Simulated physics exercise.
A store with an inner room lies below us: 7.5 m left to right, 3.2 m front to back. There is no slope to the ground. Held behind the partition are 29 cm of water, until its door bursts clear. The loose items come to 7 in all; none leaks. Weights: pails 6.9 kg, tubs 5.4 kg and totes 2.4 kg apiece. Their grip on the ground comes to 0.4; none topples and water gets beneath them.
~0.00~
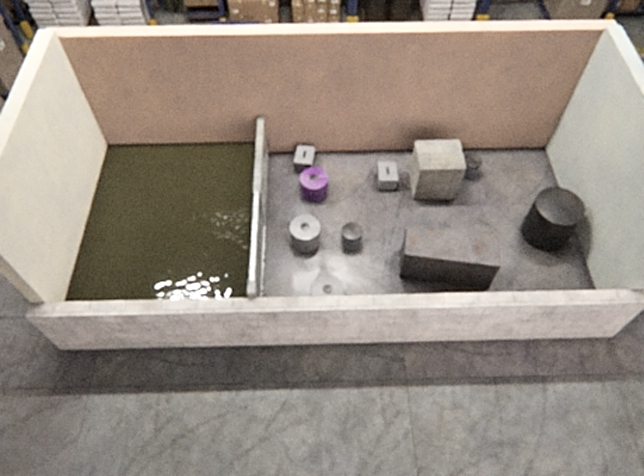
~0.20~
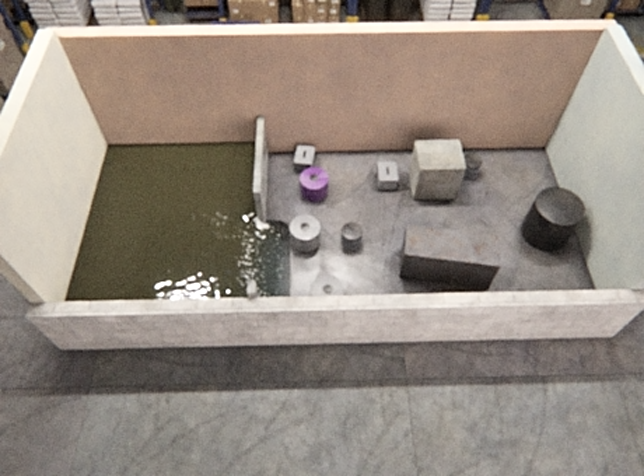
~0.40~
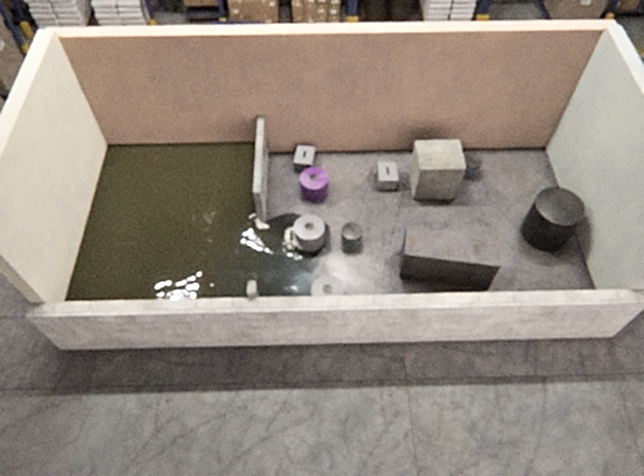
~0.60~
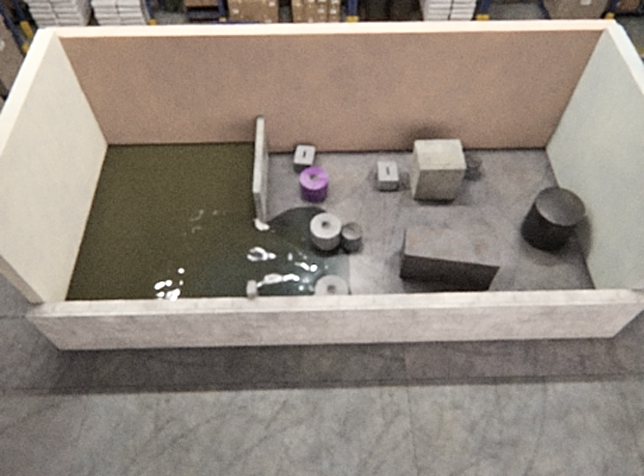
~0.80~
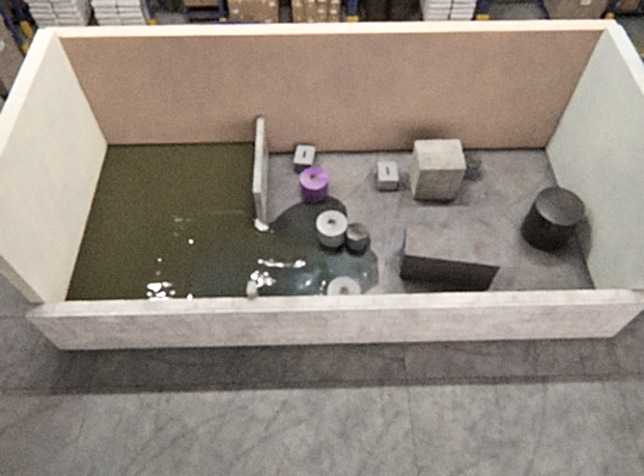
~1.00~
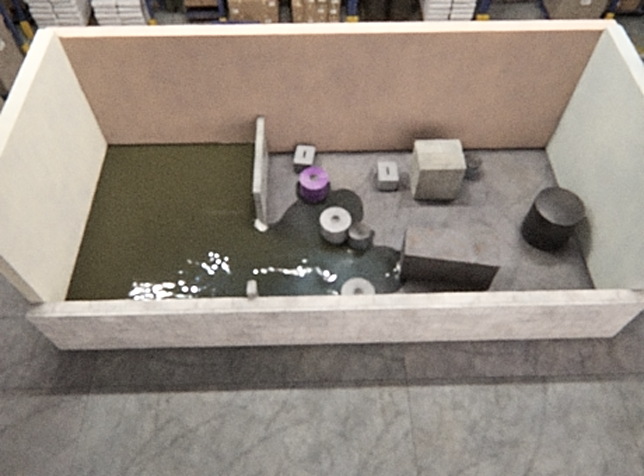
A walled room inside a store is seen from above by a still camera, with shelves beyond its back wall. Murky green water lies left of a thin partition, with a purple tub, grey tubs, pale boxes and dark blocks to the right. The partition's near part gives way and water spreads rightward, pushing a few grey tubs a short way right and reaching the long dark block, while the purple tub stays put.
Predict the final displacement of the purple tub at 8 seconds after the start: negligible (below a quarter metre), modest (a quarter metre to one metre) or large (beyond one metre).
Modest.
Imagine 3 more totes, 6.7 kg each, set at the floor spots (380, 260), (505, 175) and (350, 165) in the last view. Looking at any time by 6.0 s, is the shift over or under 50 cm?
Sequence of outcomes: Crosses it, does not cross it, crosses it.
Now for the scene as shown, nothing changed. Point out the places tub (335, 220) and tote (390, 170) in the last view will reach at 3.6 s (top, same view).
Near (347, 156) and (404, 149).
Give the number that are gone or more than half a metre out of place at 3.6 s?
It comes to 4.
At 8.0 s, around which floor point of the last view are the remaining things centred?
I'd put it close to (418, 224) in the last view.
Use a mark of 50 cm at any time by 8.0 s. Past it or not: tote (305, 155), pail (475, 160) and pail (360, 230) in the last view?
Taking them in order, the first is above the mark, the second below the mark and the third above the mark.
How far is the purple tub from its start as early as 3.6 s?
0 cm or so by then.
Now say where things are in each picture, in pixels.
The first frame shows the purple tub at (314, 178) rests on the ground; 8.3 m2 under water; 0 of 7 have shifted.
The second frame shows the purple tub at (314, 178), on the bottom; water covers 9.0 m2; 0 of 7 have shifted.
The third frame shows the purple tub at (314, 178) rests on the ground; 9.6 m2 under water; 1 of 7 have shifted.
The fourth frame shows the purple tub at (314, 178), on the bottom; 10.2 m2 under water; 2 of 7 have shifted.
The fifth frame shows the purple tub at (314, 178) rests on the ground; 11.0 m2 under water; 3 of 7 have shifted.
The sixth frame shows the purple tub at (314, 178), on the bottom; 11.7 m2 under water; 3 of 7 have shifted.
After 1.6 s the purple tub is near (314, 178), 0.0 m from its start, aground; 1 afloat.
After 3.6 s the purple tub is near (314, 178), 0.0 m from its start, aground; 2 afloat.
After 5.6 s the purple tub is near (301, 188), 0.3 m from its start, aground; 3 afloat.
After 8.0 s the purple tub is near (345, 204), 0.7 m from its start, afloat; 7 afloat.
